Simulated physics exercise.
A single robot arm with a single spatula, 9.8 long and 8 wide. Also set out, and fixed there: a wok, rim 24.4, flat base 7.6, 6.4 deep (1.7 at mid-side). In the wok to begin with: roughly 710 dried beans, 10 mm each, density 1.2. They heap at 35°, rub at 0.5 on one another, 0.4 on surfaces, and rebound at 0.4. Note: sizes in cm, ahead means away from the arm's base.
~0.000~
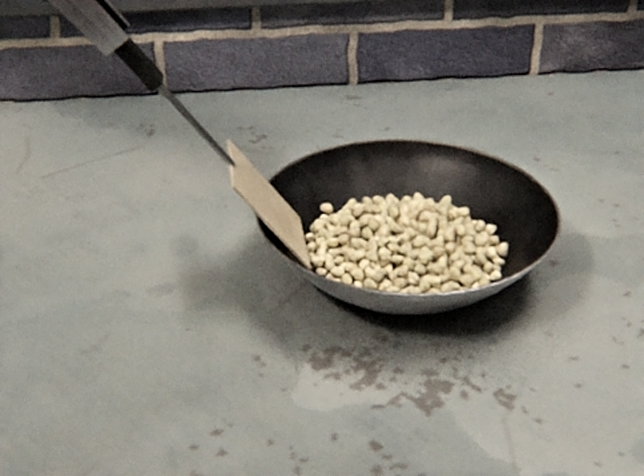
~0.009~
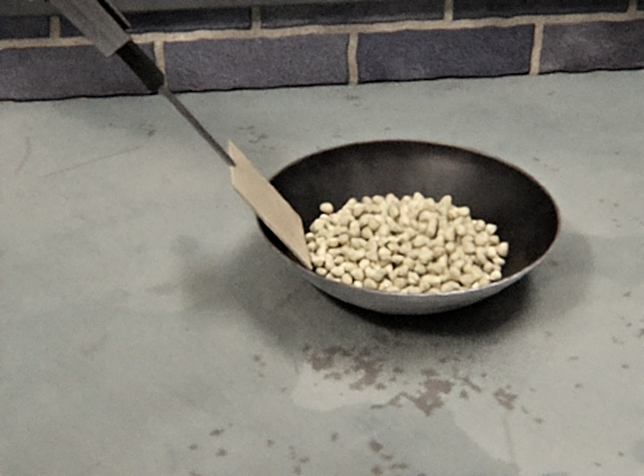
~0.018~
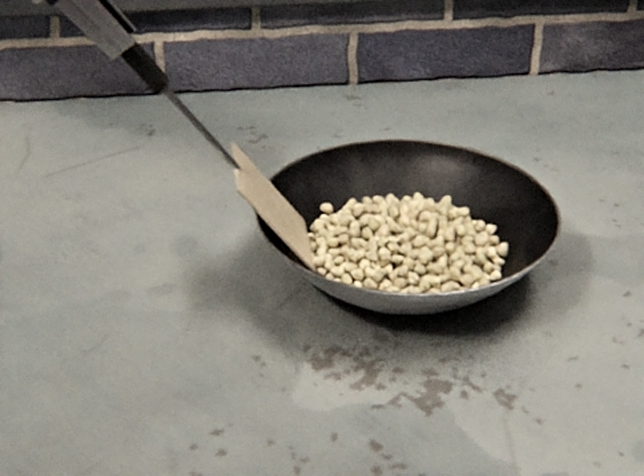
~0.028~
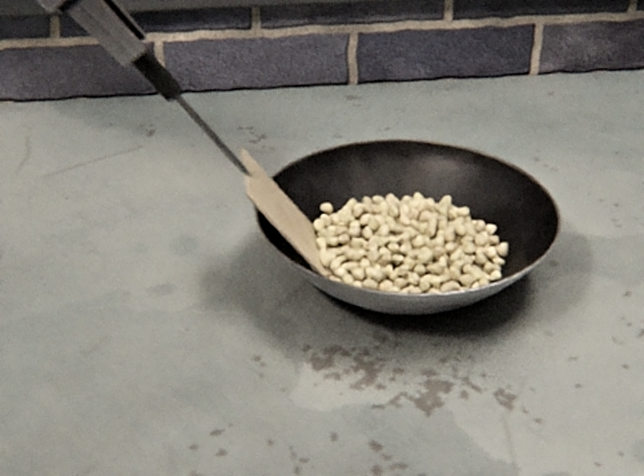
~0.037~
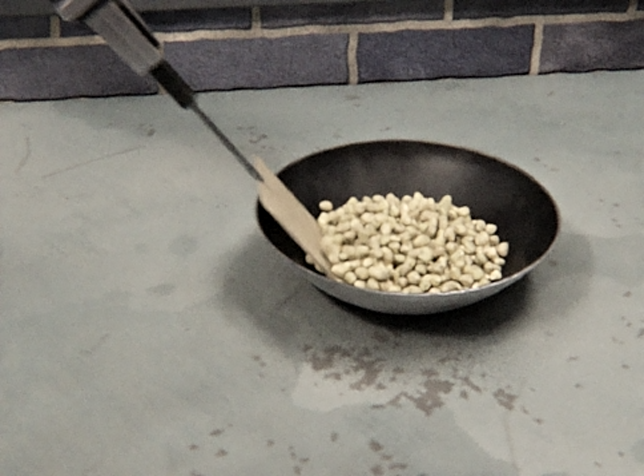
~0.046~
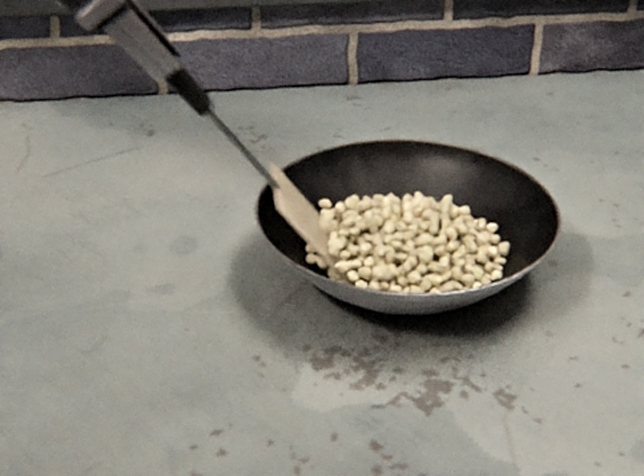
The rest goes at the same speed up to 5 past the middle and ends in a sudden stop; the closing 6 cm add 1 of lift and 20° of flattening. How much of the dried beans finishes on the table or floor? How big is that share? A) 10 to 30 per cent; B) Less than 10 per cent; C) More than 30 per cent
The answer is A.
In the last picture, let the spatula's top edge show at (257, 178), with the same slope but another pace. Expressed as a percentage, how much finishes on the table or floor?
Roughly 5 per cent.
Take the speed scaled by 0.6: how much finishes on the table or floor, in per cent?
Around 5 percent would finish on the table or floor.
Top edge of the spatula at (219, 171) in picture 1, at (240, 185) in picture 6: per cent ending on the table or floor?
Roughly 5 percent ends up there.
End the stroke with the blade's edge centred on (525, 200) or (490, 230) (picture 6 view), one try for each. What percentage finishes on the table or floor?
About 60 and 45 per cent.
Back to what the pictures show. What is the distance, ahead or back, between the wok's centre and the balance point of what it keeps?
Ahead of centre, roughly 4.5 centimetres.
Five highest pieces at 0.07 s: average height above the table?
Height: Approx. 7 cm.
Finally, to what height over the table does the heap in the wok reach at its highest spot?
Close to 8.0 centimetres high.
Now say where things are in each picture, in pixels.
Spatula top edge at (230, 162), sloping 54°; upper third of the load around (403, 239), from x 310 to 500, top at y 200; 706 in the wok, in the first frame.
Spatula top edge at (231, 163), sloping 54°; upper third of the load around (403, 239), from x 310 to 500, top at y 200, in the second frame.
Spatula top edge at (235, 165), sloping 54°; upper third of the load around (403, 239), from x 310 to 500, top at y 200, in the third frame.
Spatula top edge at (245, 171), sloping 54°; upper third of the load around (403, 238), from x 310 to 500, top at y 200, in the fourth frame.
Spatula top edge at (259, 179), sloping 54°; upper third of the load around (402, 238), from x 310 to 500, top at y 200, in the fifth frame.
Spatula top edge at (275, 185), sloping 54°; upper third of the load around (401, 234), from x 310 to 505, top at y 200; 706 in the wok, in the sixth frame.
By 0.07 s, sloping 53°, highest piece 10 above the table; 706 in the wok.
By 0.09 s, sloping 48°, highest piece 13 above the table; 705 in the wok, 1 on the blade or in flight.
By 0.30 s, sloping 34°, highest piece 16 above the table; 586 in the wok, 67 on the table or floor, 53 on the blade or in flight.
By 1.35 s, sloping 34°, highest piece 8 above the table; 585 in the wok, 121 on the table or floor.
Final count, 585 in the wok, 121 on the table or floor. That is 17 % on the table or floor.
